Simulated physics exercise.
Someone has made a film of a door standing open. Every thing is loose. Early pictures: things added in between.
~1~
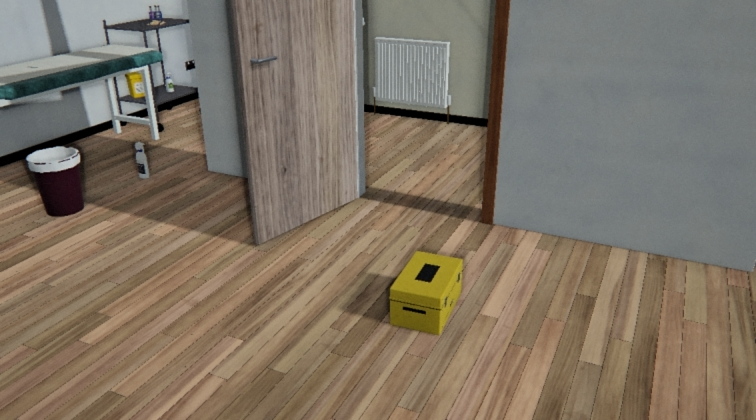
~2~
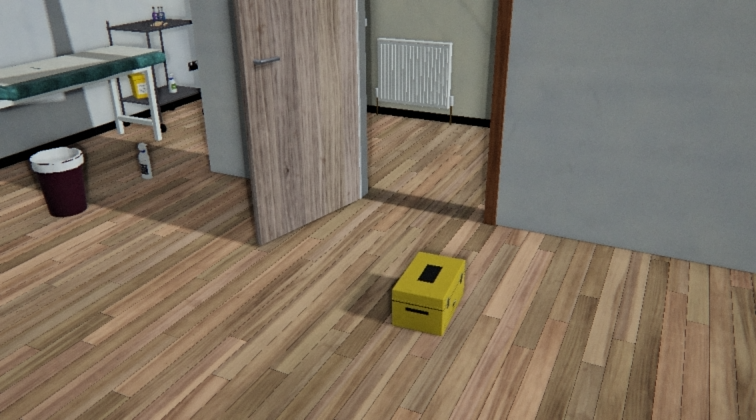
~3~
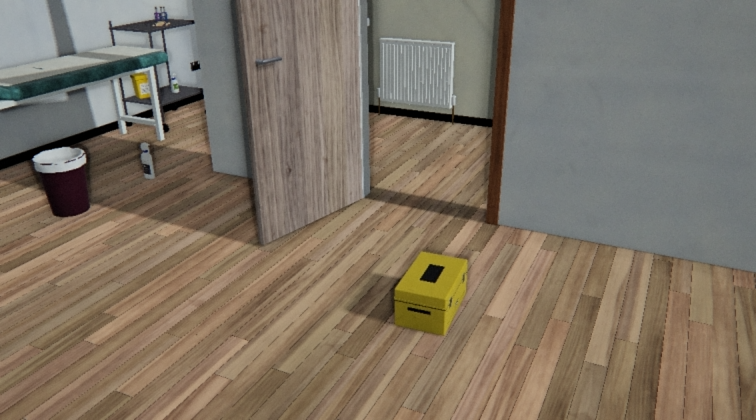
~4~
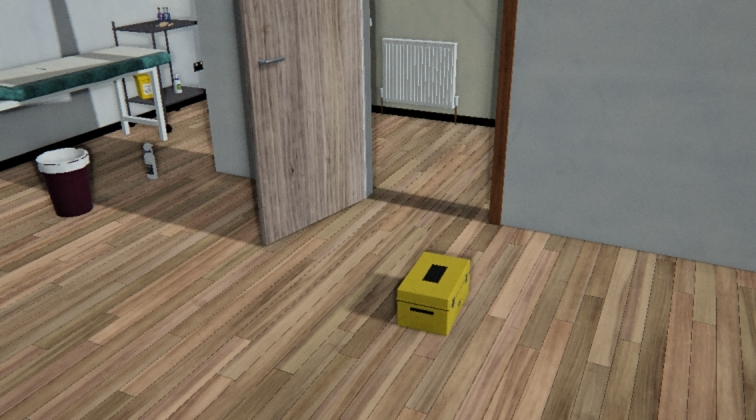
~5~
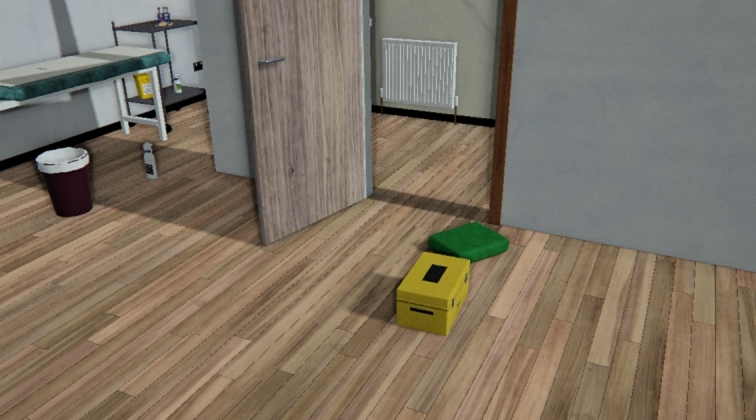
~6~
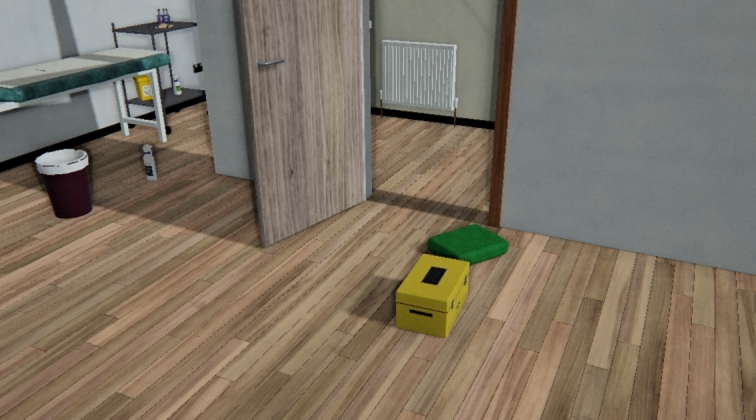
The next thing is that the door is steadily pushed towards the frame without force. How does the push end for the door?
Sure enough, the door completes its swing here.
Then, 1.20 s past the last view, door 56° open.
Then, 1.70 s past the last view, door 22° open; green cushion displaced a little near (497, 241).
Finally, door 0° open; moved from the start, green cushion; yellow toolbox still in place. Final places as the last picture's camera would see them, green cushion near (516, 238).
